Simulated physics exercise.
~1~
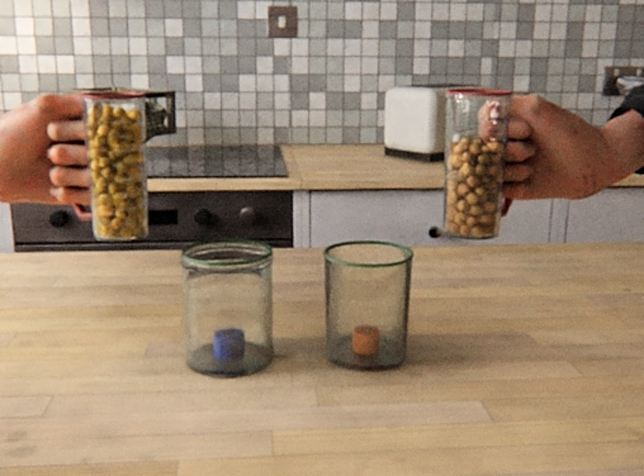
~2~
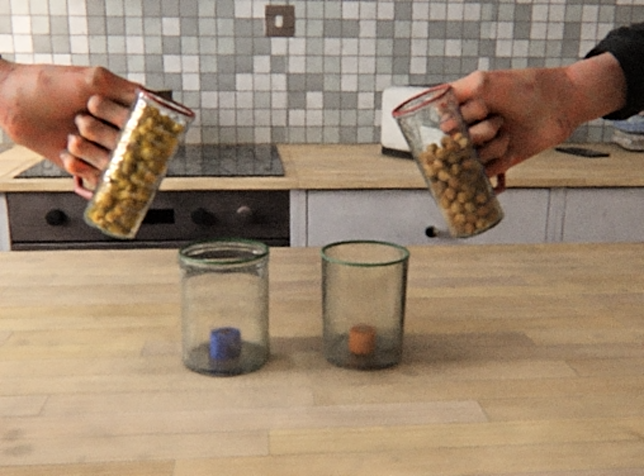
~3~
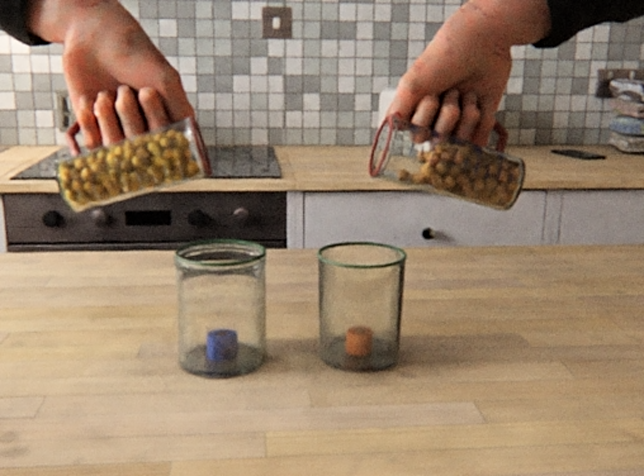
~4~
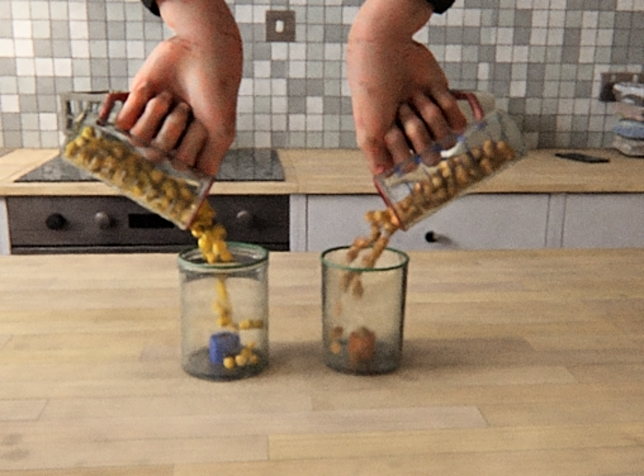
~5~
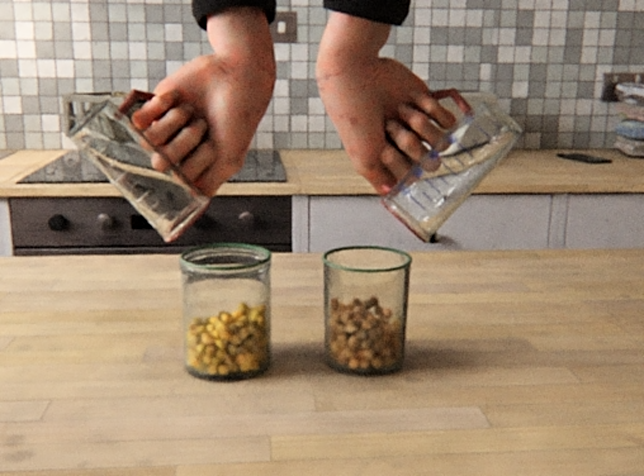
The footage shows two hands tipping cups of yellowish and brown loose pieces into a clear jar and glass on a wooden counter, one holding a small blue object, the other an orange one, until the cups are empty and both objects are covered.
